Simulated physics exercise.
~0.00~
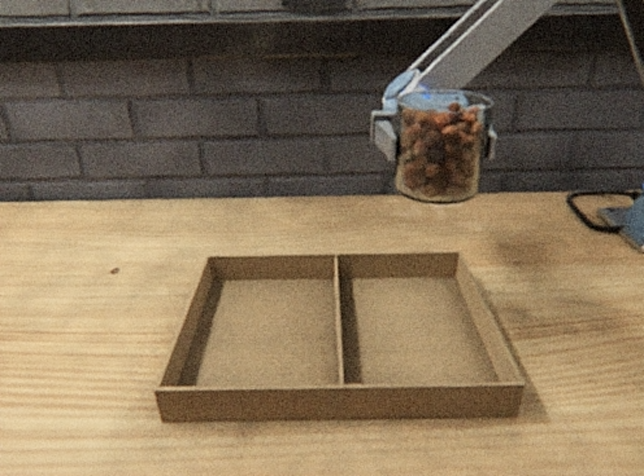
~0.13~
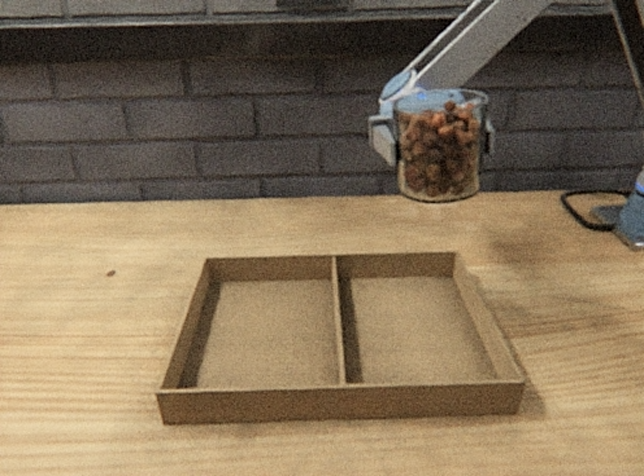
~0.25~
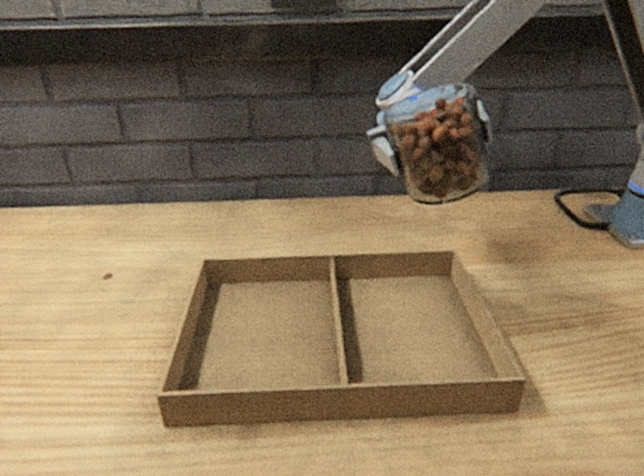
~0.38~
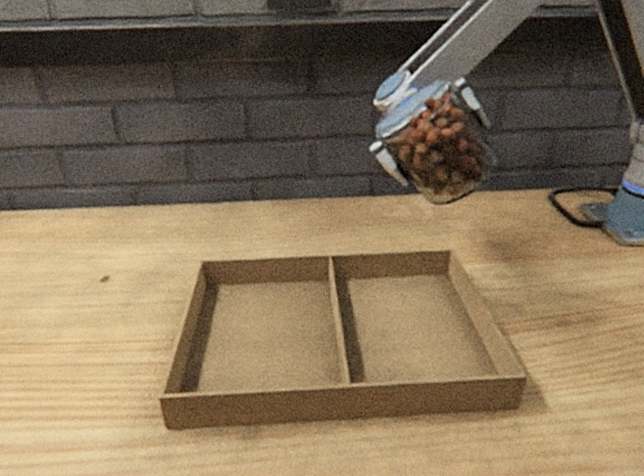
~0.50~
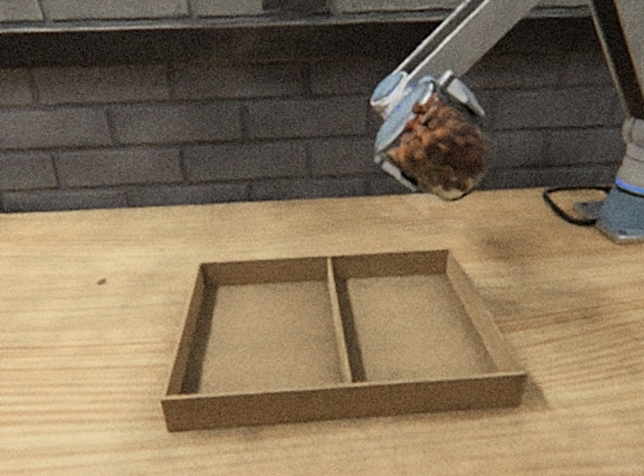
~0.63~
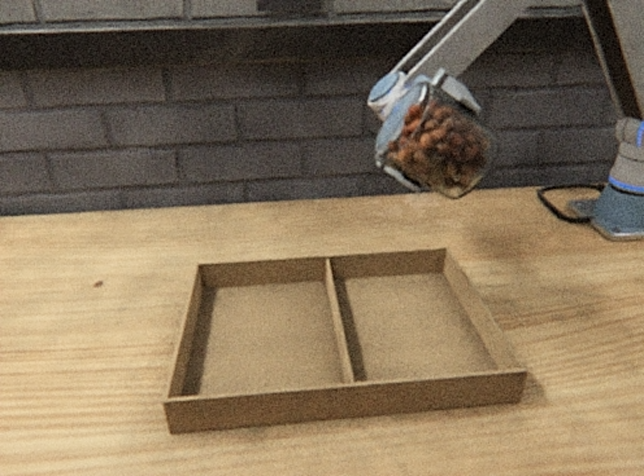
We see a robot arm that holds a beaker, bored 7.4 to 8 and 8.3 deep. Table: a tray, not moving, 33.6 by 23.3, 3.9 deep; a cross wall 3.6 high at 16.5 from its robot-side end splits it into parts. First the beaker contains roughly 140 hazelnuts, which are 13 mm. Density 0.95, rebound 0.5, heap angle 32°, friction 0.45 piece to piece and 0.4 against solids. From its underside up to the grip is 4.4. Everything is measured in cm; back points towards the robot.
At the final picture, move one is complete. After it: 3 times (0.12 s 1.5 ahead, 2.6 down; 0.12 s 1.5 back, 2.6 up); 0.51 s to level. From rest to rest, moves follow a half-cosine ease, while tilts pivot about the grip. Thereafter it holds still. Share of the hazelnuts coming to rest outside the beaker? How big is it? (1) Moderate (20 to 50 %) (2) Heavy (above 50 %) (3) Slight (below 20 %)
Answer: 3.
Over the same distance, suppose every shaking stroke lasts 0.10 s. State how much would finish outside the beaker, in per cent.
It would be near 0 per cent.
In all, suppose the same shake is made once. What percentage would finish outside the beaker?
Then roughly 0 percent.
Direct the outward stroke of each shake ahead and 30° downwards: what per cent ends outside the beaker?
I'd say close to 5 per cent.
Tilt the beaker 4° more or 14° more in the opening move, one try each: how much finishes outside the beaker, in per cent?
I'd say close to 0 and 10 per cent, in that order.
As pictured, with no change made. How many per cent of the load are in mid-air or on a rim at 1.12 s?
Estimated fraction: Near 0 %.
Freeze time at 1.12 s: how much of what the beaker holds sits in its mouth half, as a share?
Roughly 45 per cent.
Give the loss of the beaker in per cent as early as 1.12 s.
Share out so far: Close to 0 %.
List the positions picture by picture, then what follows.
In the first frame, the beaker middle at (440, 147), level; upper third of the load around (443, 129), from x 405 to 480, top at y 110; 138 in the beaker.
In the second frame, the beaker middle at (439, 147), tilted 5° forward; upper third of the load around (442, 130), from x 405 to 475, top at y 105.
In the third frame, the beaker middle at (439, 147), tilted 20° forward; upper third of the load around (443, 129), from x 395 to 475, top at y 105.
In the fourth frame, the beaker middle at (439, 146), tilted 37° forward; upper third of the load around (444, 129), from x 395 to 480, top at y 100.
In the fifth frame, the beaker middle at (439, 145), tilted 52° forward; upper third of the load around (443, 127), from x 395 to 485, top at y 100.
In the sixth frame, the beaker middle at (438, 144), tilted 57° forward; upper third of the load around (441, 127), from x 395 to 485, top at y 110; 138 in the beaker.
After 1.12 s, tilted 57° forward, highest piece 26 above the table; 137 in the beaker, 1 in the far-side part.
After 1.61 s, tilted 27° forward, highest piece 26 above the table; 137 in the beaker, 1 in the far-side part.
After 2.06 s, level, highest piece 28 above the table; 137 in the beaker, 1 in the far-side part.
After 3.11 s, level, highest piece 28 above the table; 137 in the beaker, 1 in the far-side part.
In the end, 137 in the beaker, 1 in the far-side part. That is 1 % outside the beaker.
